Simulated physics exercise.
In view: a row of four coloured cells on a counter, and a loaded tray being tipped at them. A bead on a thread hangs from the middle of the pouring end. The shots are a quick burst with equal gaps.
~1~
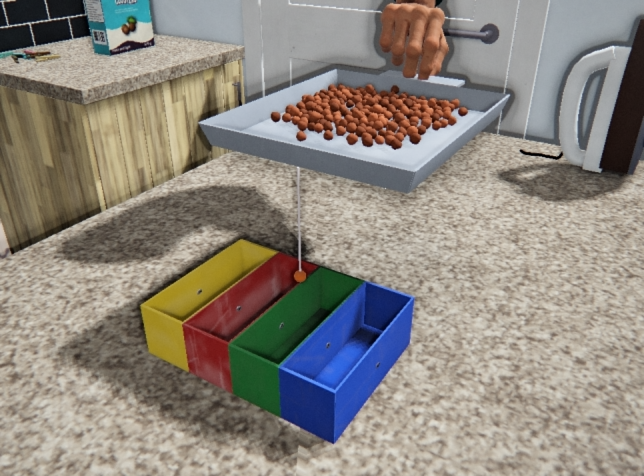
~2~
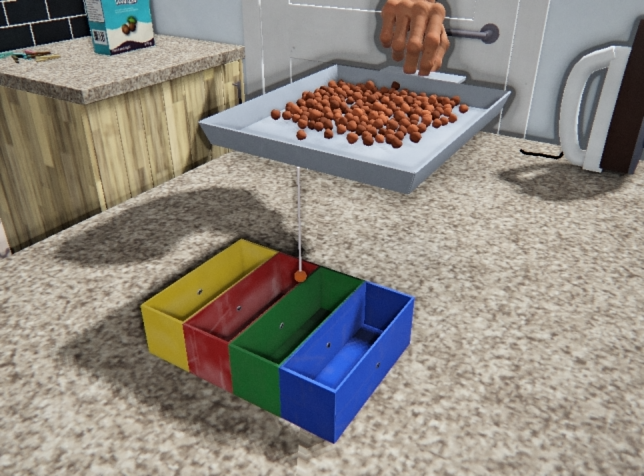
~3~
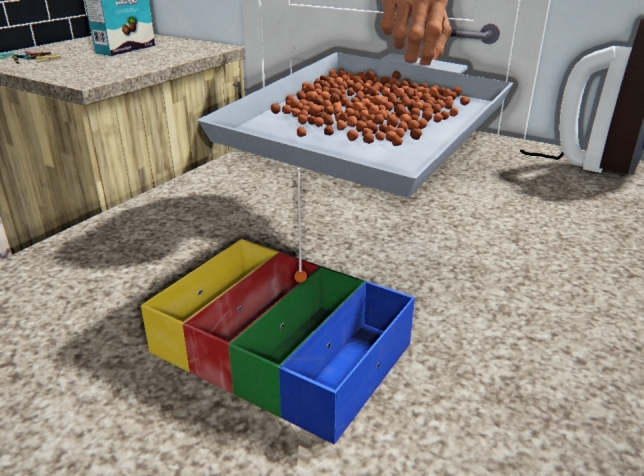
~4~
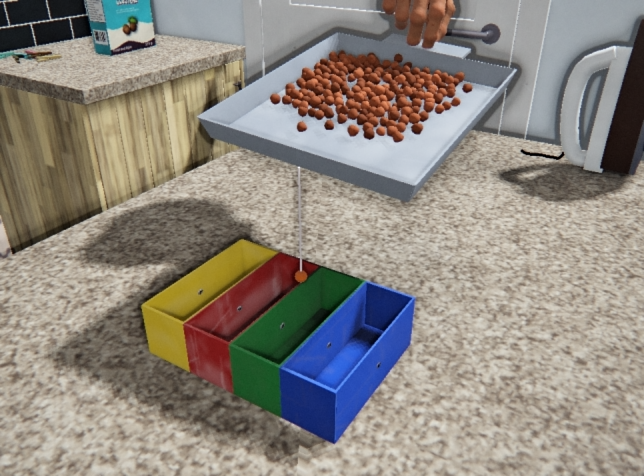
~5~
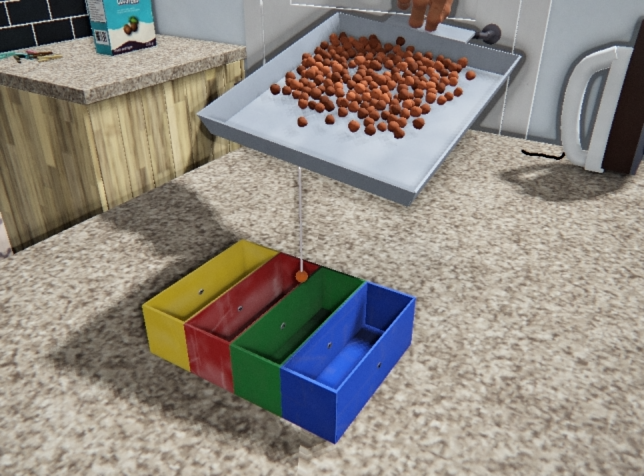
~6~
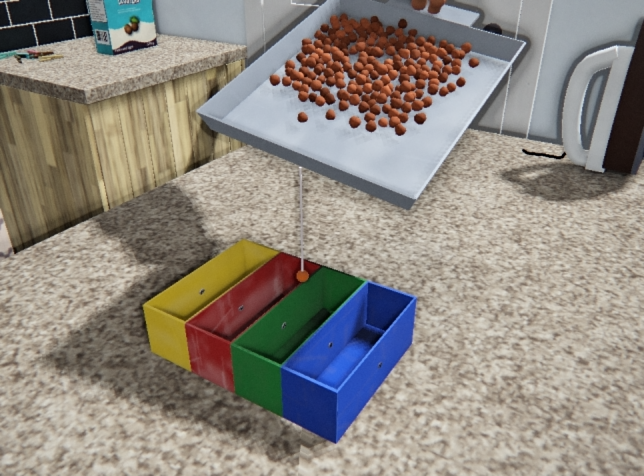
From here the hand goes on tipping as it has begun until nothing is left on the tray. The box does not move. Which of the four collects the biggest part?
It favours the blue compartment.
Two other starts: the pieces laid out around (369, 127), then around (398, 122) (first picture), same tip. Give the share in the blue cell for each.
Roughly 40 per cent, and 50 per cent.
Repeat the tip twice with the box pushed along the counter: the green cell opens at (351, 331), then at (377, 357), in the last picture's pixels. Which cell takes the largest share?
The first try: The green cell. The second: The cell in green.
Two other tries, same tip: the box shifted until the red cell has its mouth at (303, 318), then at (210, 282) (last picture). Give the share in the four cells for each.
In turn 100 and 20 in a hundred.
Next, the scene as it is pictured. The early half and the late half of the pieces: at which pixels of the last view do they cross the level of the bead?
First near (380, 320), later near (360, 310).
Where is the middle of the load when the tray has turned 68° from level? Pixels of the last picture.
Near (370, 161).
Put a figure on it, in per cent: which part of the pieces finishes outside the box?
Roughly 40 in a hundred.
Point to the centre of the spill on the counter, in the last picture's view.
Close to (425, 407).
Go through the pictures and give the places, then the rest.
In the first frame, corners of the pouring end (210, 122) and (410, 166), level; middle of the load (371, 111), clay pellets; bead on its thread (300, 276); yellow cell (165, 333); red cell (208, 354); green cell (255, 376); blue cell (307, 400).
In the second frame, corners of the pouring end (210, 121) and (410, 168), level; middle of the load (371, 108).
In the third frame, corners of the pouring end (209, 119) and (410, 172), tipped barely, lowest at the right corner; middle of the load (371, 101).
In the fourth frame, corners of the pouring end (208, 115) and (410, 178), tipped a little, lowest at the right corner; middle of the load (372, 89).
In the fifth frame, corners of the pouring end (208, 112) and (411, 184), tipped clearly, lowest at the right corner; middle of the load (374, 77).
In the sixth frame, corners of the pouring end (207, 109) and (411, 190), tipped clearly, lowest at the right corner; middle of the load (375, 65); yellow cell (167, 333); red cell (210, 353); green cell (257, 375); blue cell (309, 400).
Just after the last frame, tray tipped steeply; almost all on the tray; just a few in the blue cell; about a tenth falling or outside the box.
A moment on, tray tipped past a quarter turn; roughly half on the tray; roughly a quarter in the blue cell; just a few in the green cell; just a few in the yellow cell; roughly a quarter falling or outside the box.
Further on, tray tipped past a quarter turn; roughly half in the blue cell; about a tenth in the green cell; just a few in the yellow cell; just a few in the red cell; roughly a third falling or outside the box.
When it is over, tray tipped past a quarter turn; roughly half in the blue cell; about a tenth in the green cell; just a few in the yellow cell; just a few in the red cell; roughly a third outside the box.
